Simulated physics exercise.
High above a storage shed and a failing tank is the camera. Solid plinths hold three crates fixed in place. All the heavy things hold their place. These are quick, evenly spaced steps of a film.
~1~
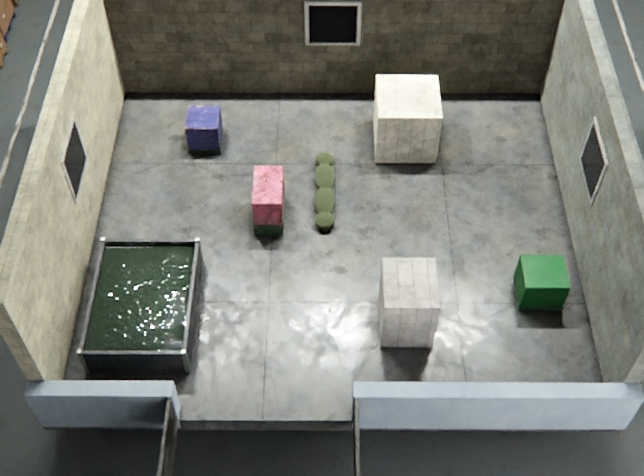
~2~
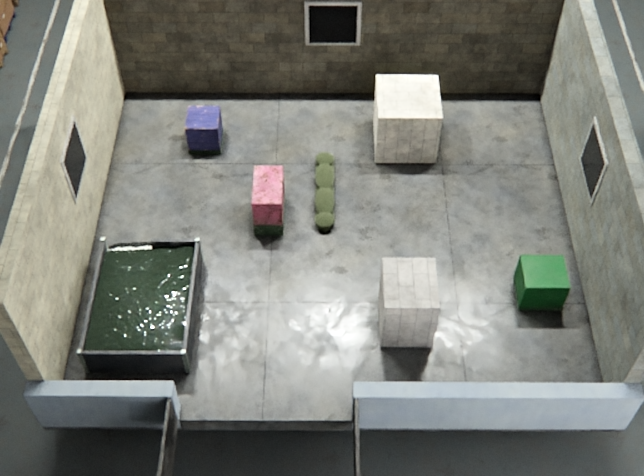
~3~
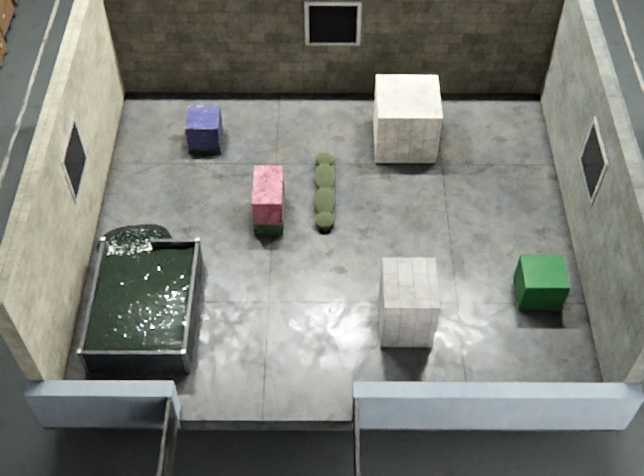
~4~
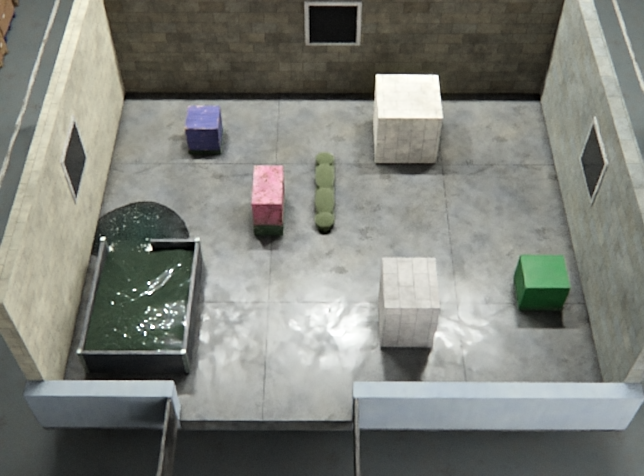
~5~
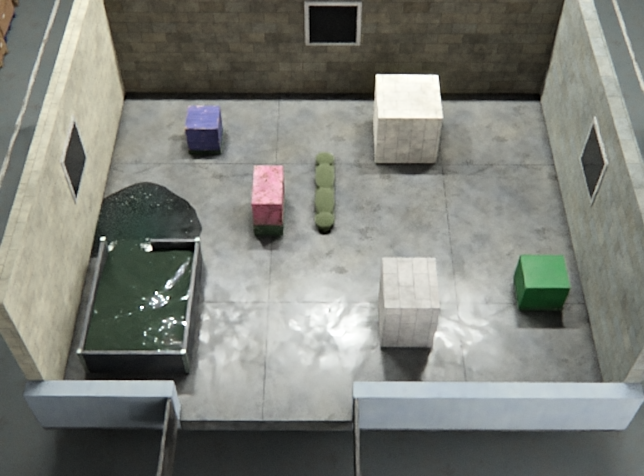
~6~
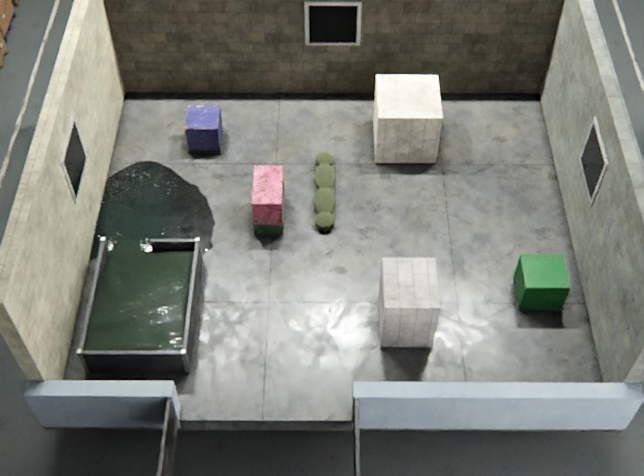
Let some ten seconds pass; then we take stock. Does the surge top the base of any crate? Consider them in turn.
My prediction: The pink crate is spared. The green crate is spared. The blue crate is hit.
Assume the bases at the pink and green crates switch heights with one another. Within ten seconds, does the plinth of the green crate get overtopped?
The green holds out.
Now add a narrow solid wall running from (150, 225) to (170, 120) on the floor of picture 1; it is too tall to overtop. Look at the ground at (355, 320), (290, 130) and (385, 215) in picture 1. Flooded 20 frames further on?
The first point comes out unwetted, the next inundated, the last unwetted.
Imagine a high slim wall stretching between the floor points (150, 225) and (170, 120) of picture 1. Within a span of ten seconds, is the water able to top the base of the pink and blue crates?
The pink crate stays out of it; the blue crate stays out of it.
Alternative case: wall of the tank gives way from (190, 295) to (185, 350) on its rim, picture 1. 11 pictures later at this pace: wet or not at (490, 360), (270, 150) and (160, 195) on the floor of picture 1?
Sodden, then spared, then spared.
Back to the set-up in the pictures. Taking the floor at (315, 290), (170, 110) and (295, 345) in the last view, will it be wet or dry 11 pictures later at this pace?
First spared, second inundated, third spared.
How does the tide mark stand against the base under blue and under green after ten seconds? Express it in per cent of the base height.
The first reaches around 150 in a hundred, the second around 0.
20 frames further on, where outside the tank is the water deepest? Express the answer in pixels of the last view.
Deepest point: About (141, 112).
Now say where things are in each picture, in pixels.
In the first frame, still water in the tank at (142, 296).
In the second frame, water pours out on the tank's far side and has run to a hidden place.
In the third frame, water pours out on the tank's far side and has run to (153, 228).
In the fourth frame, water pours out on the tank's far side and has run to (153, 207).
In the fifth frame, water pours out on the tank's far side and has run to (136, 188).
In the sixth frame, the front is at (140, 166), out from the gap on the tank's far side.
A moment on, water covers 15 % of the floor; the pink crate not reached, the green crate not reached, the blue crate water round its plinth.
Next, water covers 15 % of the floor; the pink crate water round its plinth, the green crate not reached, the blue crate water round its plinth.
Then, water covers 25 % of the floor; the pink crate water round its plinth, the green crate not reached, the blue crate water round its plinth.
Later, water covers 40 % of the floor; the pink crate water round its plinth, the green crate not reached, the blue crate water round its plinth.
In the end, water covers 60 % of the floor; the pink crate stayed above the water, the green crate stayed above the water, the blue crate was topped.
